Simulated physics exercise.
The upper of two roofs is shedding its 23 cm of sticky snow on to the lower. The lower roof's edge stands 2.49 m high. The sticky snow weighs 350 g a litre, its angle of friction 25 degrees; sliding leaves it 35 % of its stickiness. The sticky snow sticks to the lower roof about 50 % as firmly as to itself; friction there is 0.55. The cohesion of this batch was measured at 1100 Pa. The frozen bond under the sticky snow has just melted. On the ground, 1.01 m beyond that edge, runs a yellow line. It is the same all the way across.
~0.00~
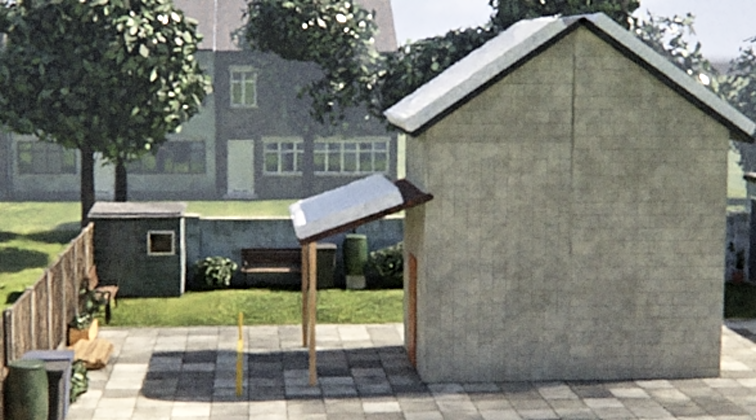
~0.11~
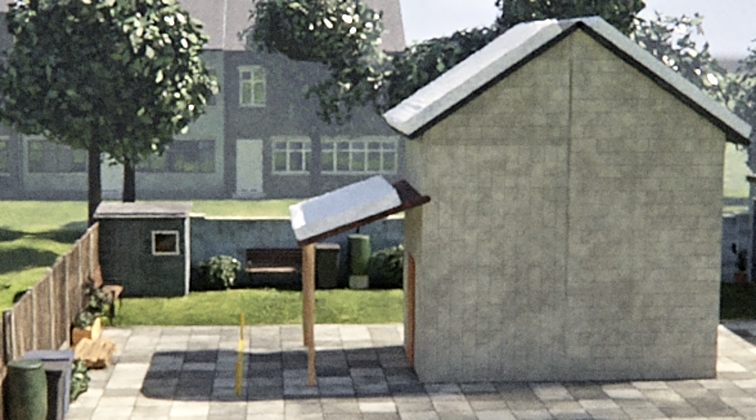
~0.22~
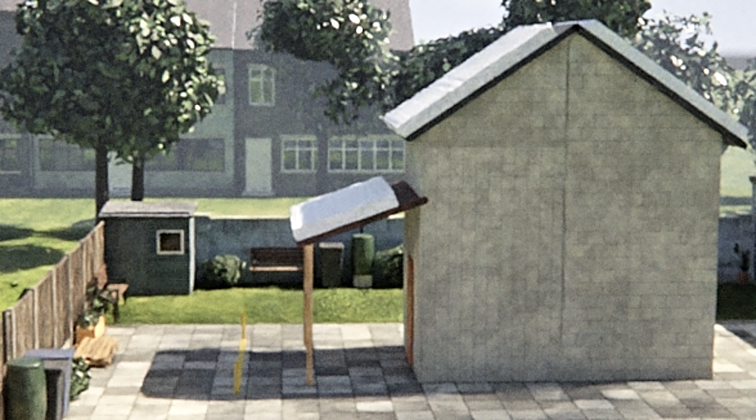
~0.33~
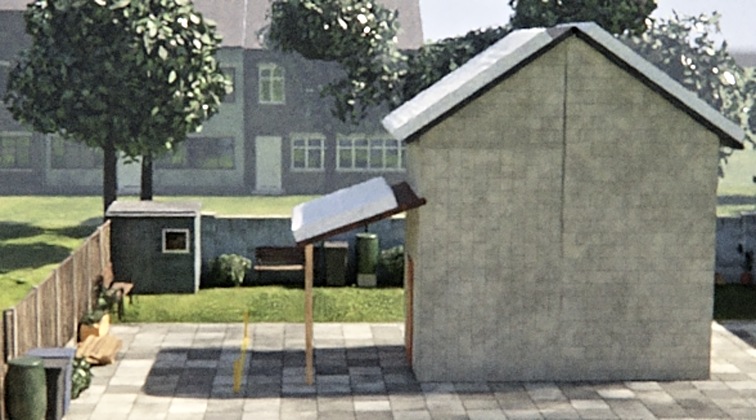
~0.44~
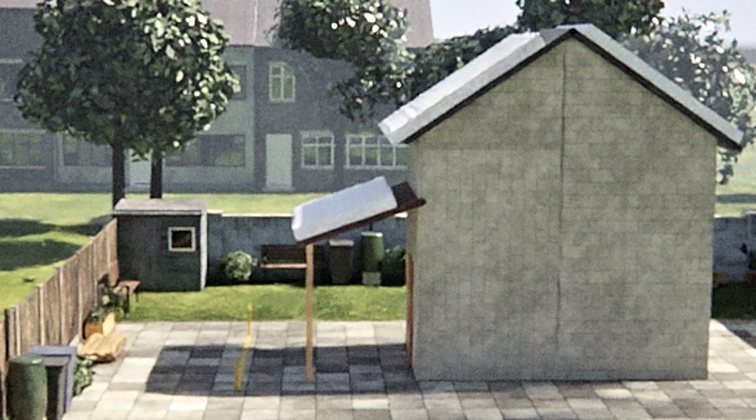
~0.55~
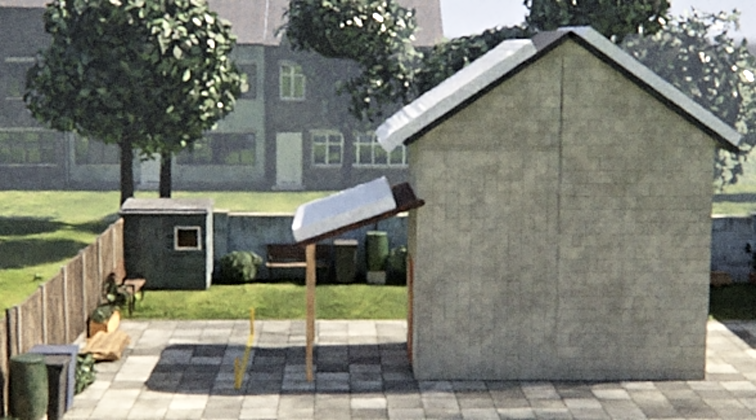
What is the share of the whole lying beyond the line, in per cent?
Close to 28 per cent.
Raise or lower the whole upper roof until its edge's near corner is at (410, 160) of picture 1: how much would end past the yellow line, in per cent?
It would be near 3 %.
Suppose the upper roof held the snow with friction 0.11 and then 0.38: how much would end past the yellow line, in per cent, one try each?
In turn about 40 %, 16 %.
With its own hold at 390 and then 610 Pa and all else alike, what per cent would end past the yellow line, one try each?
In that order: 55 %, 50 %.
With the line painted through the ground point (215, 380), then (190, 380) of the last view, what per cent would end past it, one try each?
In turn about 16 %, 8 %.
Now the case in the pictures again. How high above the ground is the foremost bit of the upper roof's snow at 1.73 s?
Some 2.8 m.
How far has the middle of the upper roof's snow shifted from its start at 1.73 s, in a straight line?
Roughly 3.2 m.
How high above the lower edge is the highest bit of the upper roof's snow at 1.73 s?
Some 1.5 m.
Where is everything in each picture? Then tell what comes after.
The first picture shows leading edge of the sticky snow at (409, 129).
The second picture shows leading edge of the sticky snow at (406, 132), its middle shifted 1.2 cm.
The third picture shows leading edge of the sticky snow at (402, 135), its middle shifted 4.9 cm, 2 % of it past the upper edge, in one piece.
The fourth picture shows leading edge of the sticky snow at (398, 139), its middle shifted 11 cm, 4 % of it past the upper edge, in one piece.
The fifth picture shows leading edge of the sticky snow at (393, 133), its middle shifted 21 cm, 7 % of it past the upper edge, in one piece.
The sixth picture shows leading edge of the sticky snow at (386, 141), its middle shifted 34 cm, 11 % of it past the upper edge, in one piece.
After 1.09 s, none is below the lower edge and 0 % is past the line.
After 1.73 s, none is below the lower edge and 0 % is past the line.
After 2.36 s, 31 % is below the lower edge and 15 % is past the line.
After 3.00 s, 47 % is below the lower edge and 28 % is past the line.
After 3.70 s, at the end, 47 % is below the lower edge and 28 % is past the line.
